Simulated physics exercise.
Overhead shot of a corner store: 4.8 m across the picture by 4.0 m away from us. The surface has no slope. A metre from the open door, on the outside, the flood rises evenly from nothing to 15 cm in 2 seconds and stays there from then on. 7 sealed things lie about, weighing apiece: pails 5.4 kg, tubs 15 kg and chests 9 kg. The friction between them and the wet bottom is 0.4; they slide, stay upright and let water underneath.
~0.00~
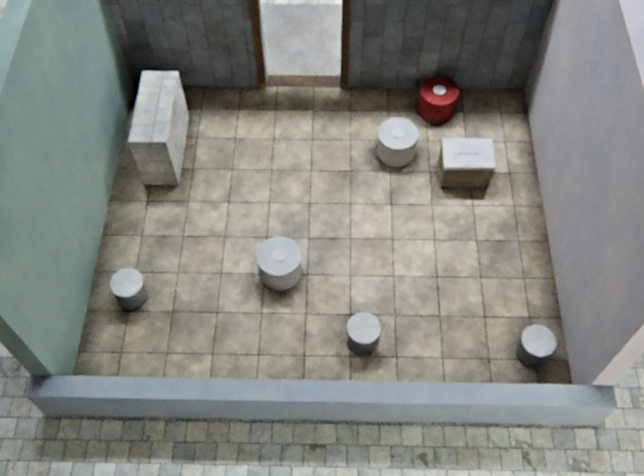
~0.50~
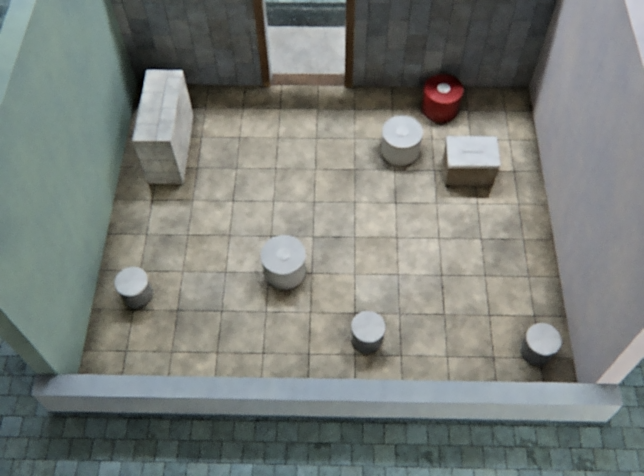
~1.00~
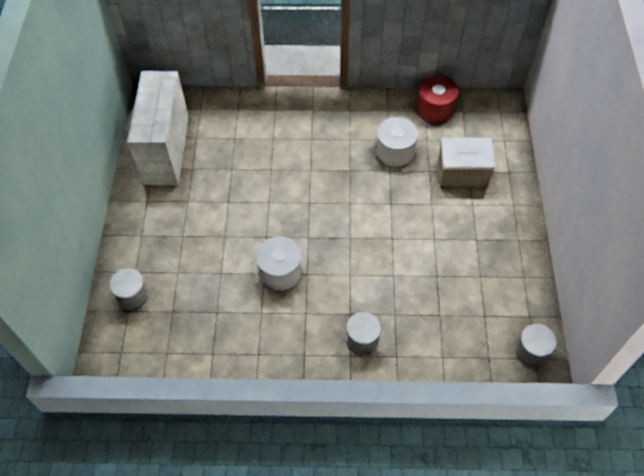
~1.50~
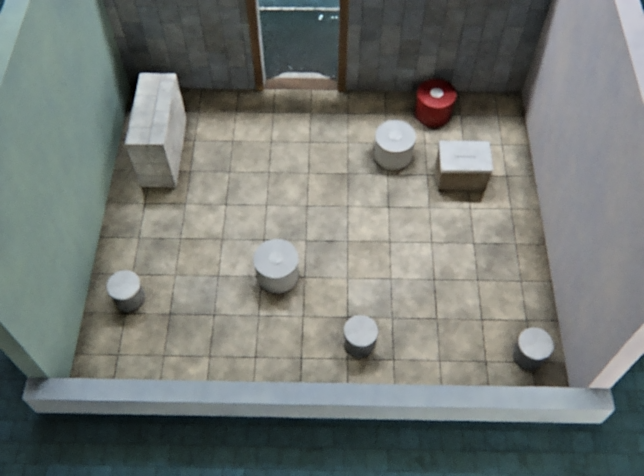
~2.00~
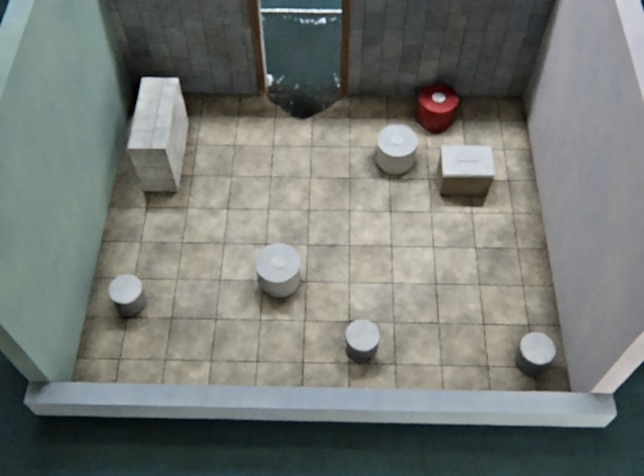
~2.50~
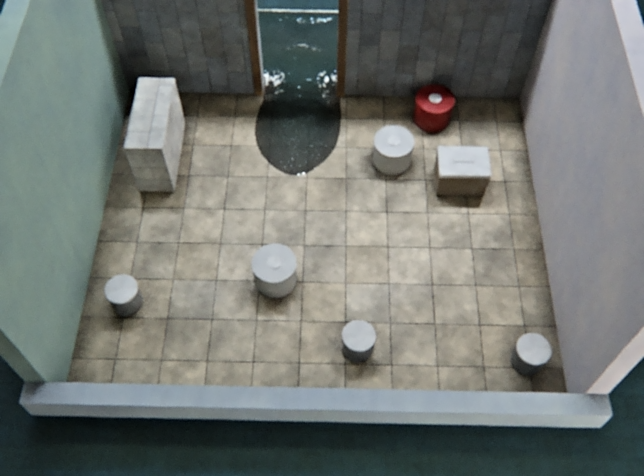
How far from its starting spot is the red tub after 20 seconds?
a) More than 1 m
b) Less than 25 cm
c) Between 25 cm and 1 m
b, less than 25 cm.
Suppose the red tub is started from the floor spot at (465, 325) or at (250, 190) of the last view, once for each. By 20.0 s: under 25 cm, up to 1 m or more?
I'd expect it to remain in place the first time and to remain in place the second time.
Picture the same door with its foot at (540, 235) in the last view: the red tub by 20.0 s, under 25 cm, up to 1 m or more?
In that case the red tub would have stayed about where it was.
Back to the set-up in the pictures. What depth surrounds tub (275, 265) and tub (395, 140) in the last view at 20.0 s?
Roughly 9 and 6 cm.
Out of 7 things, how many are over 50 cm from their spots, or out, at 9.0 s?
0.
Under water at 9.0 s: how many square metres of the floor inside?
Wet area: Approx. 17 m2.
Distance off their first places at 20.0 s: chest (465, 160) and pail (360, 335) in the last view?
In turn: 50 cm, 140 cm.
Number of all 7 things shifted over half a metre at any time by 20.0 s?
3.
After 4.0 s the red tub is near (435, 98), 0.0 m from its start, aground; 0 afloat.
After 9.0 s the red tub is near (435, 98), 0.0 m from its start, aground; 0 afloat.
After 16.0 s the red tub is near (435, 98), 0.0 m from its start, aground; 3 afloat.
After 20.0 s the red tub is near (435, 98), 0.0 m from its start, aground; 3 afloat.
